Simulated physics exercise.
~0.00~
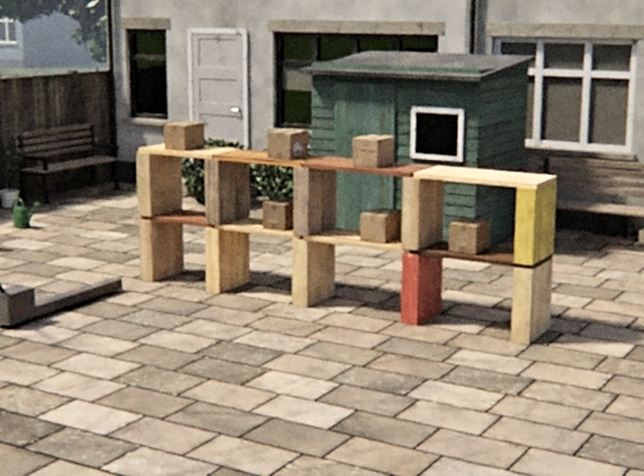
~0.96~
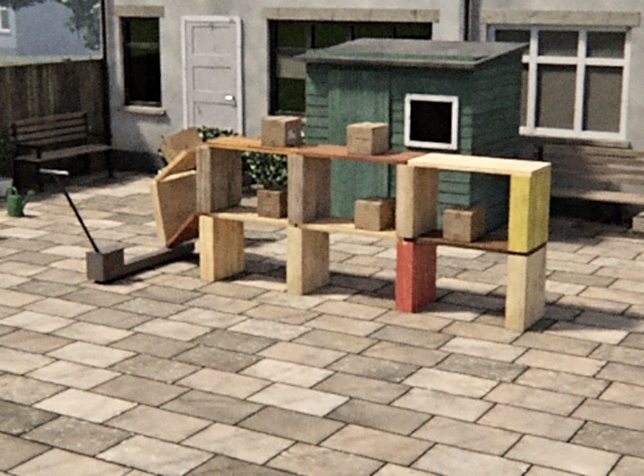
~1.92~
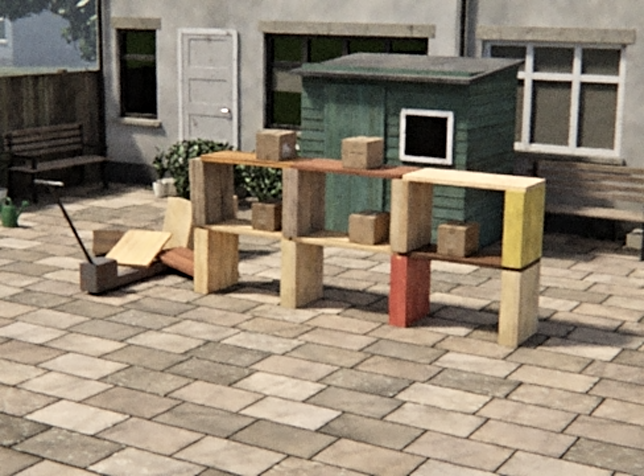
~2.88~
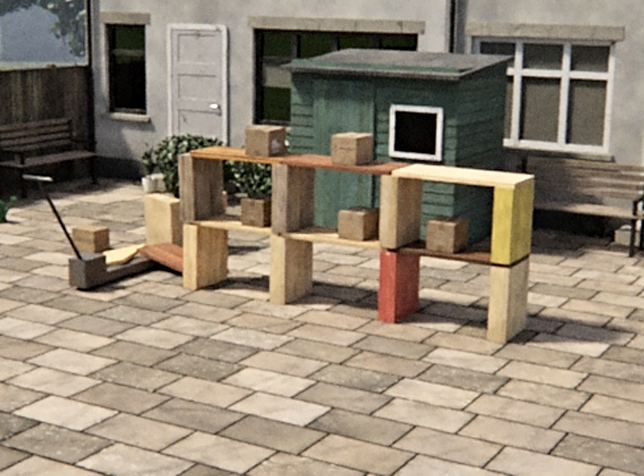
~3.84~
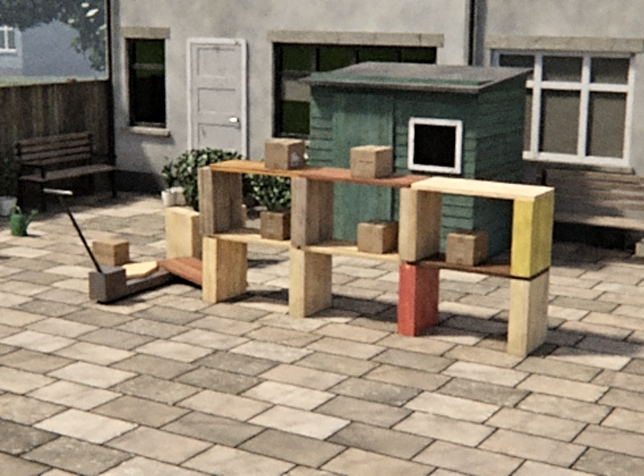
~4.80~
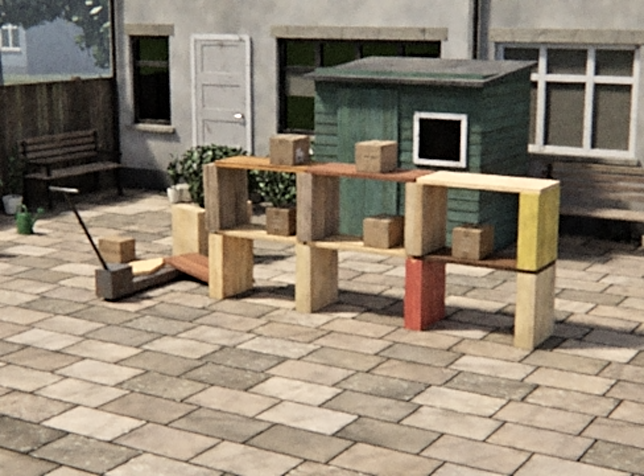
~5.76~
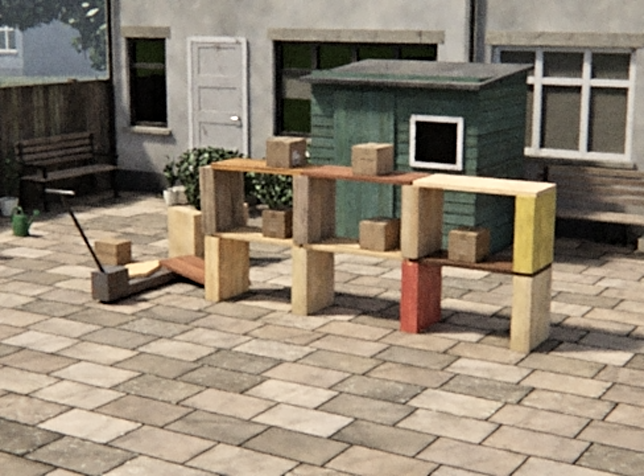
The clip opens on a paved yard where a two-tier row of upright timber slabs and loose boards, holding small cartons, stands before a green shed, with a low jack at the left. The jack slides right against the base of the row's left end. The end uprights tip over, and their boards slope down as the top left corner gives way. The pieces drop into a low heap beside the jack, a carton among them. The rest of the row, including the red and yellow uprights, stays standing to the end as the view sways slightly.
